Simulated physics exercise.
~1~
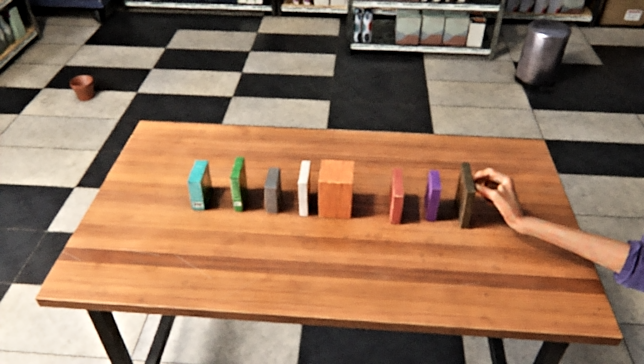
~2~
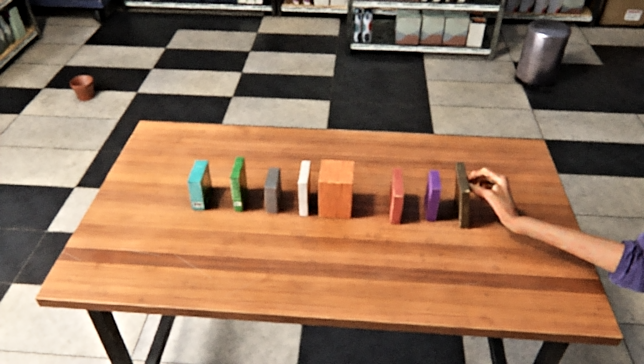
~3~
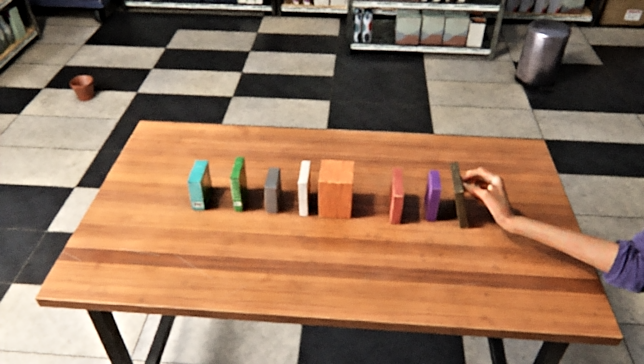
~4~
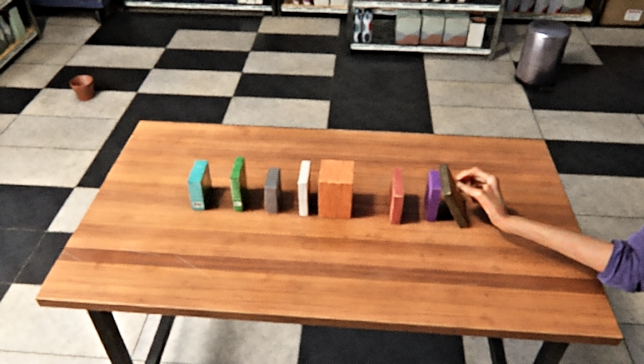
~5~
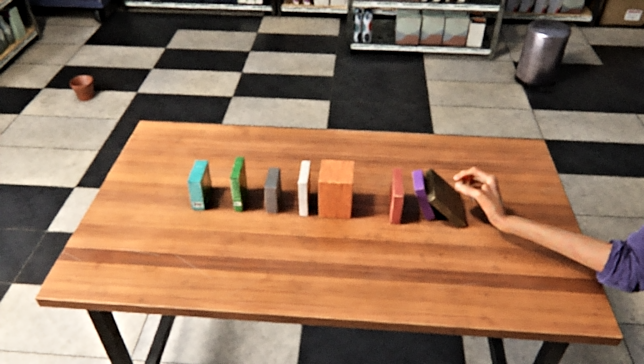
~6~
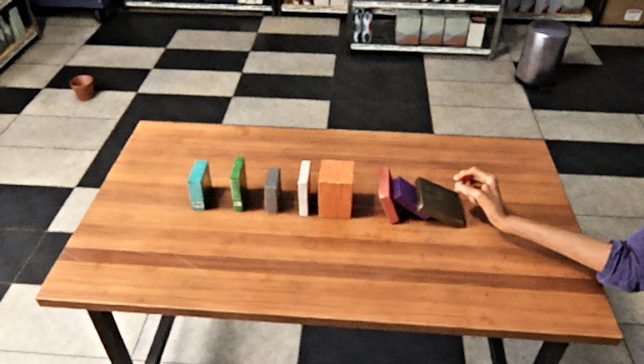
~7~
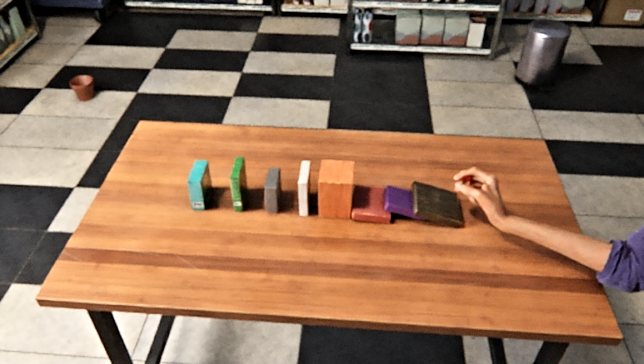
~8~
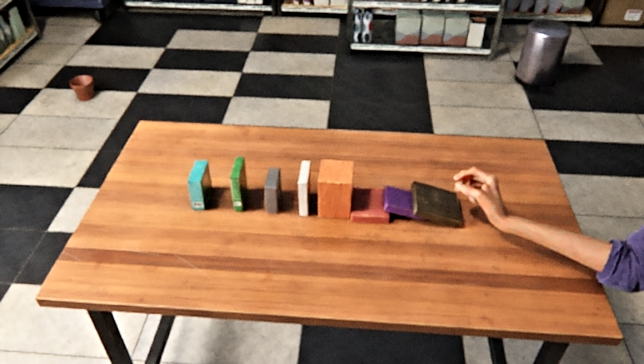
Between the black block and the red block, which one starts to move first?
The black block moves first, tipped by the hand at the right. The red block only starts to go over later, once the purple block has fallen against it.
